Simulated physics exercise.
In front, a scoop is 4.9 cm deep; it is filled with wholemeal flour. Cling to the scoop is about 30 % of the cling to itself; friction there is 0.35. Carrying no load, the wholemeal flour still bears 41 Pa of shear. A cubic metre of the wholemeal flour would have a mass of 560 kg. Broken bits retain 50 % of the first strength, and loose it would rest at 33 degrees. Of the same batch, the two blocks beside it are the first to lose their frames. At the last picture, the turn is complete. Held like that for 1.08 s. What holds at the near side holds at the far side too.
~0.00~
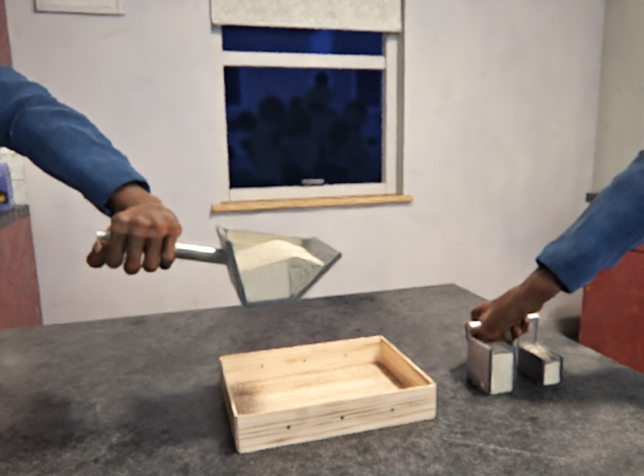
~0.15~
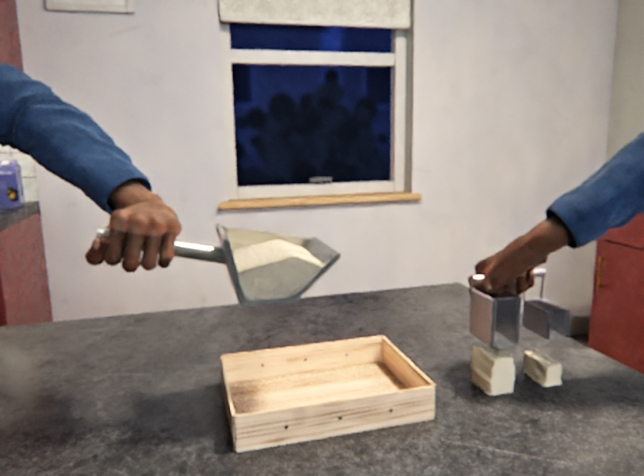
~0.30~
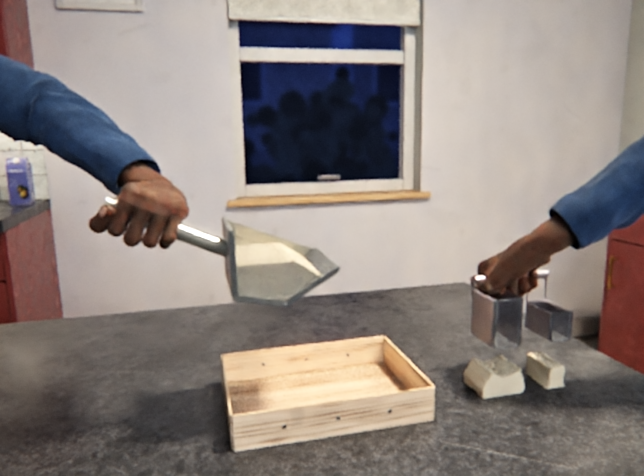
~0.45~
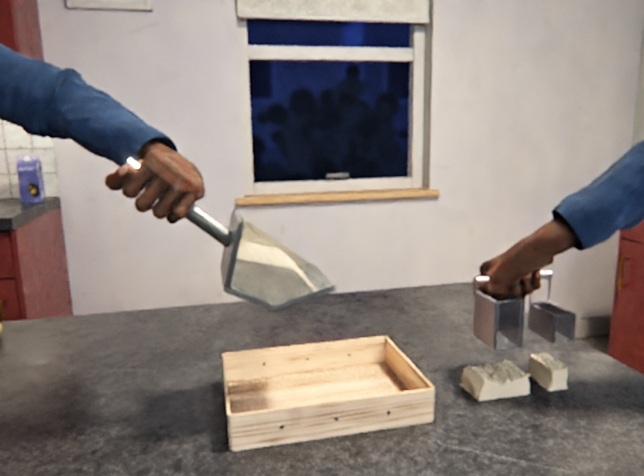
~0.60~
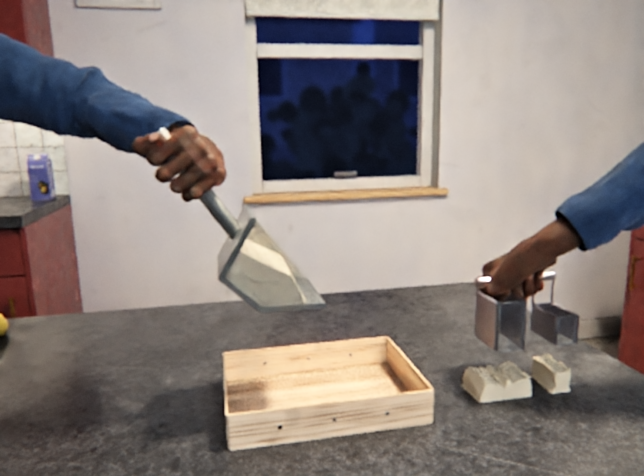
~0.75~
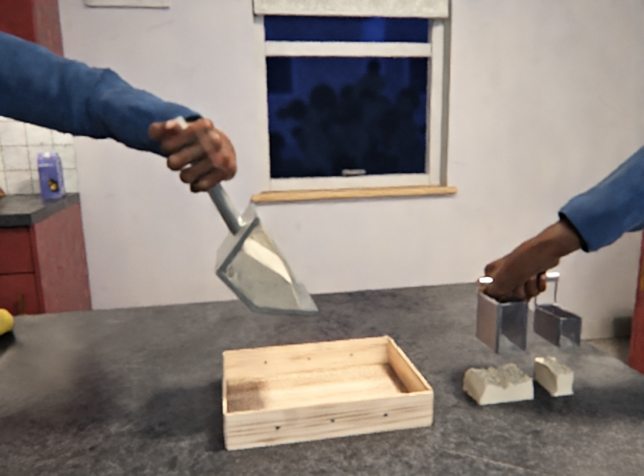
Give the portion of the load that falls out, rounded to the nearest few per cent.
The portion of the load that falls out is close to 0 %.
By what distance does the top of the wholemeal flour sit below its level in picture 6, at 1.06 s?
The gap comes to about 0.0 centimetres.
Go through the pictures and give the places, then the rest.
In the first picture, lip at (338, 253), tilt 0 degrees; crest of the wholemeal flour at (296, 256); block heights 6.0 cm, 3.3 cm (left to right).
In the second picture, lip at (337, 254), tilt 1 degrees; crest of the wholemeal flour at (292, 257); block heights 5.4 cm, 3.3 cm (left to right).
In the third picture, lip at (337, 267), tilt 12 degrees; crest of the wholemeal flour at (293, 261); block heights 3.6 cm, 3.3 cm (left to right).
In the fourth picture, lip at (333, 286), tilt 27 degrees; crest of the wholemeal flour at (240, 259); block heights 2.9 cm, 3.3 cm (left to right).
In the fifth picture, lip at (324, 303), tilt 43 degrees; crest of the wholemeal flour at (243, 253); block heights 2.9 cm, 3.3 cm (left to right).
In the sixth picture, lip at (317, 311), tilt 50 degrees; crest of the wholemeal flour at (240, 251); block heights 2.9 cm, 3.3 cm (left to right).
After 0.90 s, the scoop is at 50 degrees and 0 % has left it.
After 1.06 s, the scoop is at 50 degrees and 0 % has left it.
After 1.23 s, the scoop is at 50 degrees and 0 % has left it.
After 1.40 s, the scoop is at 50 degrees and 0 % has left it.
After 1.51 s, the scoop is at 50 degrees and 0 % has left it.
